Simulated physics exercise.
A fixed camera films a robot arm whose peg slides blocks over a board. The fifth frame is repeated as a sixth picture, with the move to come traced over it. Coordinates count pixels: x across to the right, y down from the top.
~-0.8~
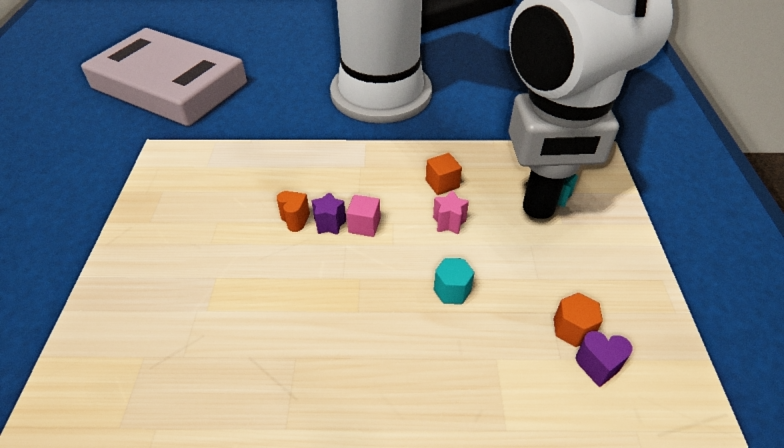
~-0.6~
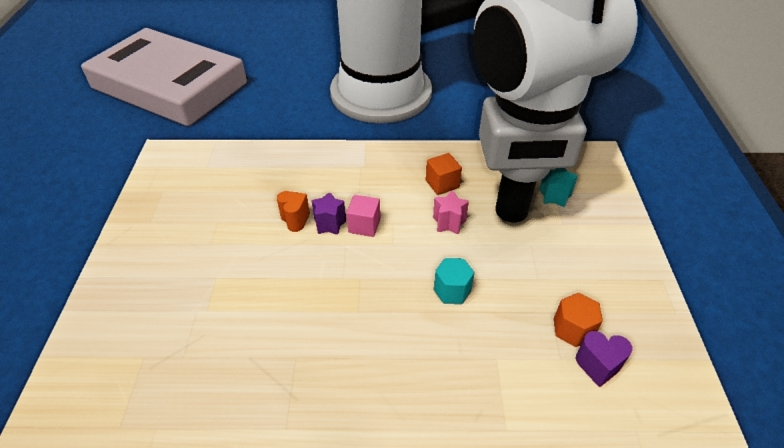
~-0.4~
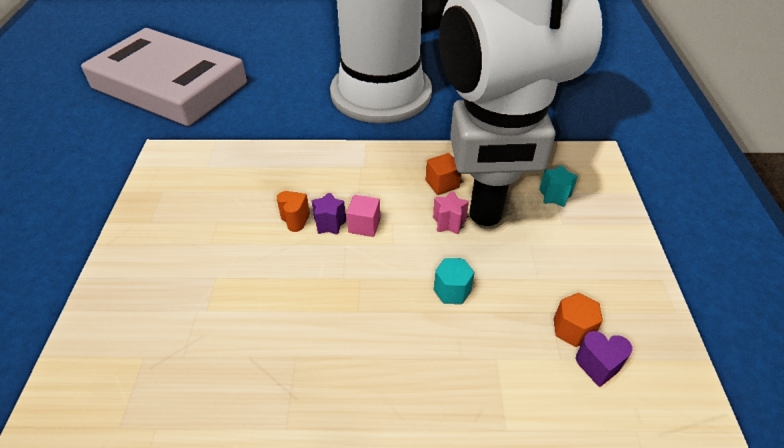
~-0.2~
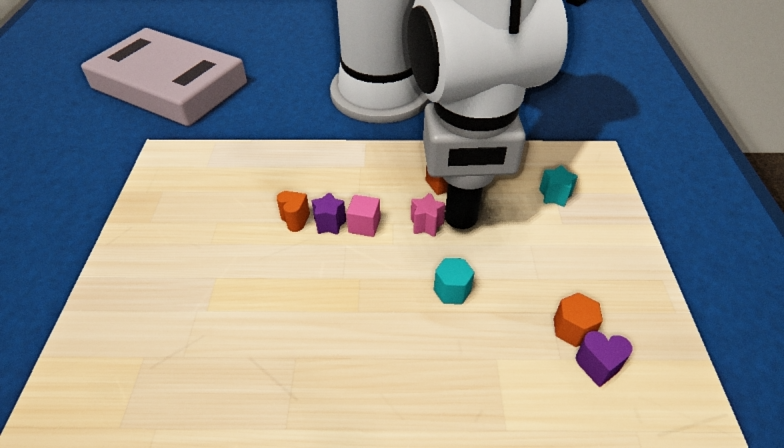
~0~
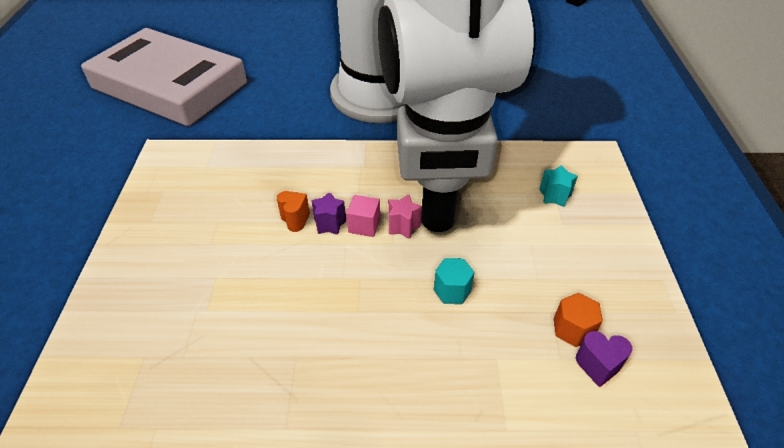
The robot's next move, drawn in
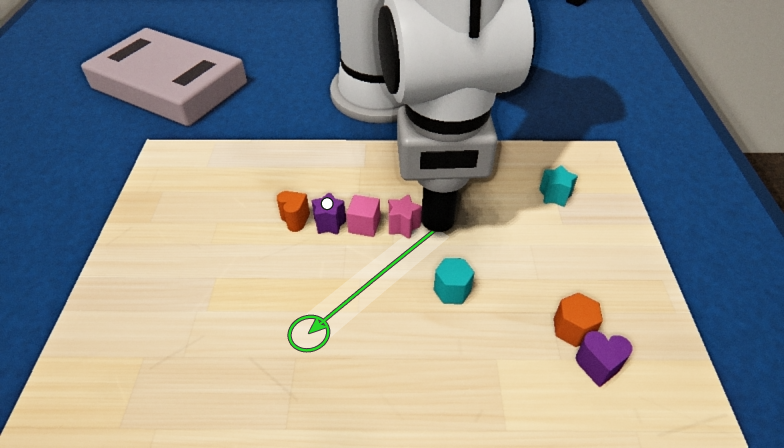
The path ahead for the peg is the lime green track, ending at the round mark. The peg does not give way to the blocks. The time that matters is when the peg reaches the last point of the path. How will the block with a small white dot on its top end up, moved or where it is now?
At the moment the path ends, the block with a small white dot on its top still stands where it did.
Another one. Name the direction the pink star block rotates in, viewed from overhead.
Verdict: Clockwise.
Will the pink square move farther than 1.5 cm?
No, that is not what happens.
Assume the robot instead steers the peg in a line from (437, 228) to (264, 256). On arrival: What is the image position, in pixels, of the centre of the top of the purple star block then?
I'd expect the centre of its top face to be at (271, 182).
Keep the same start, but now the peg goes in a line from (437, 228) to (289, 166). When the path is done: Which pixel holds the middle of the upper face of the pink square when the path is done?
It should be at (334, 211) by then.
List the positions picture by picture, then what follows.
In the first frame, peg tip at (539, 208); block tops, purple star block at (327, 204); pink square at (363, 205); pink star block at (451, 202).
In the second frame, peg at (511, 211); blocks unchanged.
In the third frame, peg at (486, 214); blocks unchanged.
In the fourth frame, peg at (461, 218); pink star block at (428, 204).
In the fifth frame, peg at (438, 220); purple star block at (327, 204); pink square at (363, 205); pink star block at (404, 206).
Path on the board, from (437, 228) to (309, 333); the dot is on the purple star block.
The first path, step by step. One third of the way, peg at (397, 252); pink square at (356, 202); pink star block at (383, 215), turned 75° clockwise.
Two thirds of the way, peg at (354, 288); pink square at (356, 202); pink star block at (383, 215), turned 75° clockwise.
At the end, peg at (307, 326); purple star block in place; pink square at (356, 202); pink star block at (383, 215), turned 75° clockwise.
